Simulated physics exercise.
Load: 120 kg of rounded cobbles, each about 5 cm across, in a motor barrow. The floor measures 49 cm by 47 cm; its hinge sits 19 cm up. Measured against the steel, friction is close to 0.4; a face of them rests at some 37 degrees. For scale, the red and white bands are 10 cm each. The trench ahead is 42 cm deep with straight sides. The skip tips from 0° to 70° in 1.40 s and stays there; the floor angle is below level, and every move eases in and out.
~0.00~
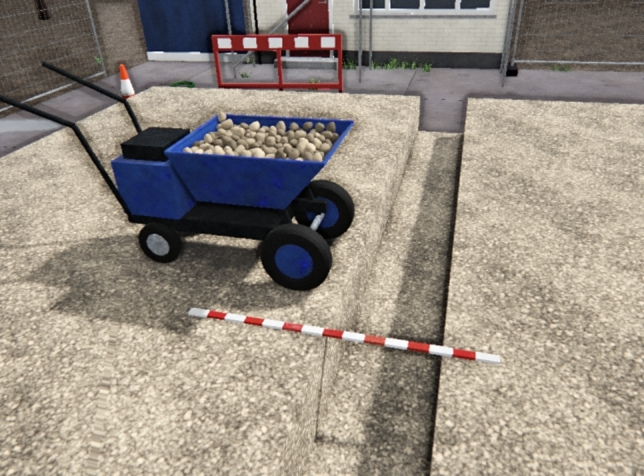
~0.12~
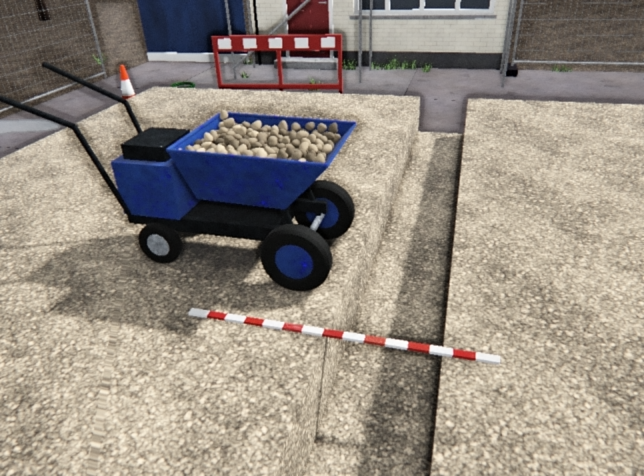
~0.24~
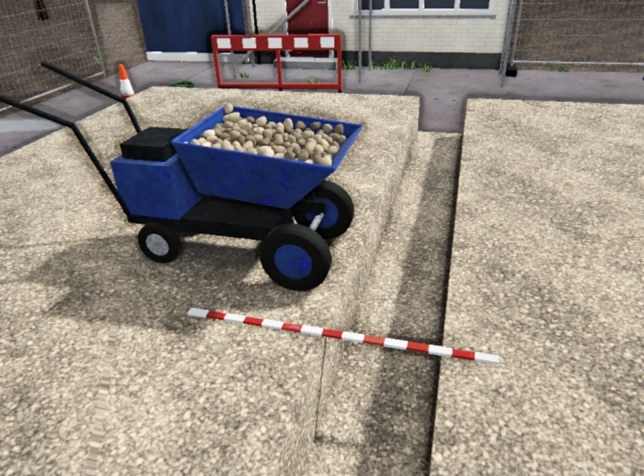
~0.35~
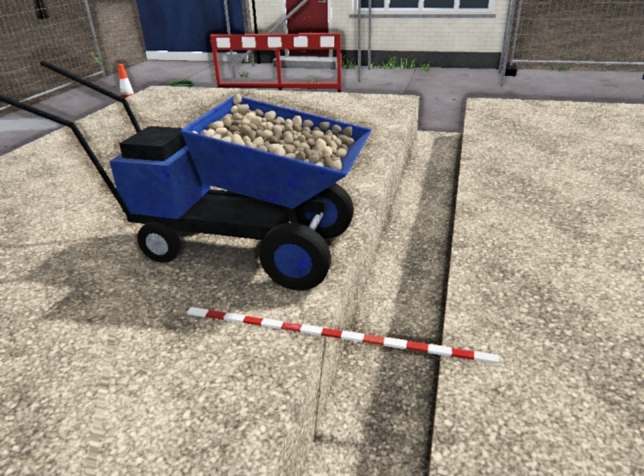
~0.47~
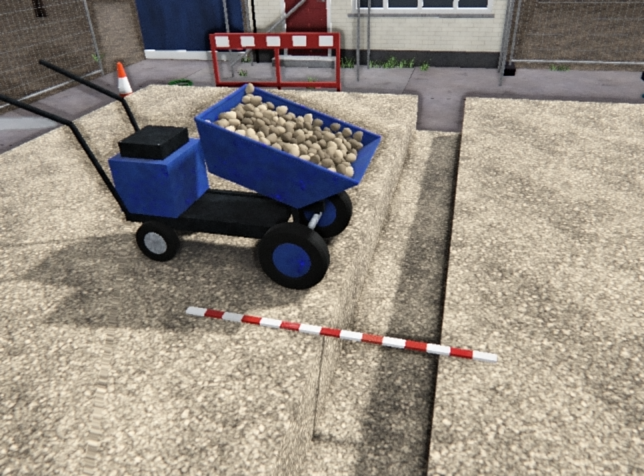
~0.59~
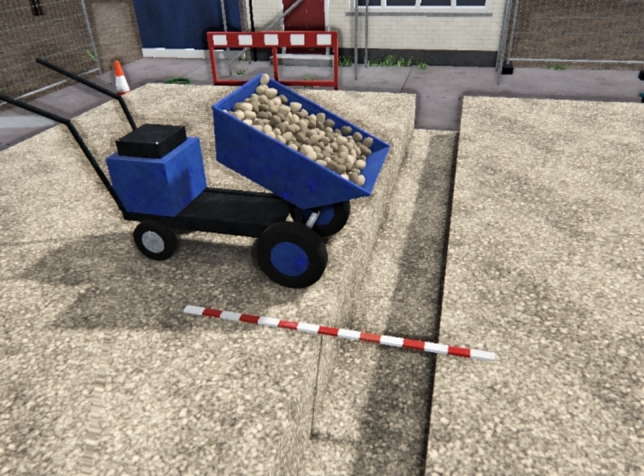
Building site with gravel ground and a narrow trench, a blue motor barrow's stone-filled skip tilting steadily forward to the right.
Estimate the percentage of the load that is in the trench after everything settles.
Roughly 61 per cent of the load.
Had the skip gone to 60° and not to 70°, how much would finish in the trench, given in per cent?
It would come to about 65 percent.
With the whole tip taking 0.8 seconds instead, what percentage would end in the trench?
Near 45 per cent.
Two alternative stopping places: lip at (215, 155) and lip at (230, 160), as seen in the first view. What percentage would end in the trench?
80 % and 100 %.
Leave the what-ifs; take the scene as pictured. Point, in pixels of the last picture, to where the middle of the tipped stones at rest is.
Roughly at (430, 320).
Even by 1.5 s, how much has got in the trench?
About 25 per cent by then.
After 1.0 s the floor is at 59°; 99 % in the skip, 1 % in the trench; the foremost stones are at (413, 228).
After 1.5 s the floor is at 70°; 47 % in the skip, 27 % in the trench, 26 % past the trench; the foremost stones are at (520, 287).
After 1.9 s the floor is at 70°; 19 % in the skip, 43 % in the trench, 39 % past the trench; the foremost stones are at (592, 276).
After 3.8 s the floor is at 70°; 0 % in the skip, 61 % in the trench, 39 % past the trench; the foremost stones are at (629, 275).
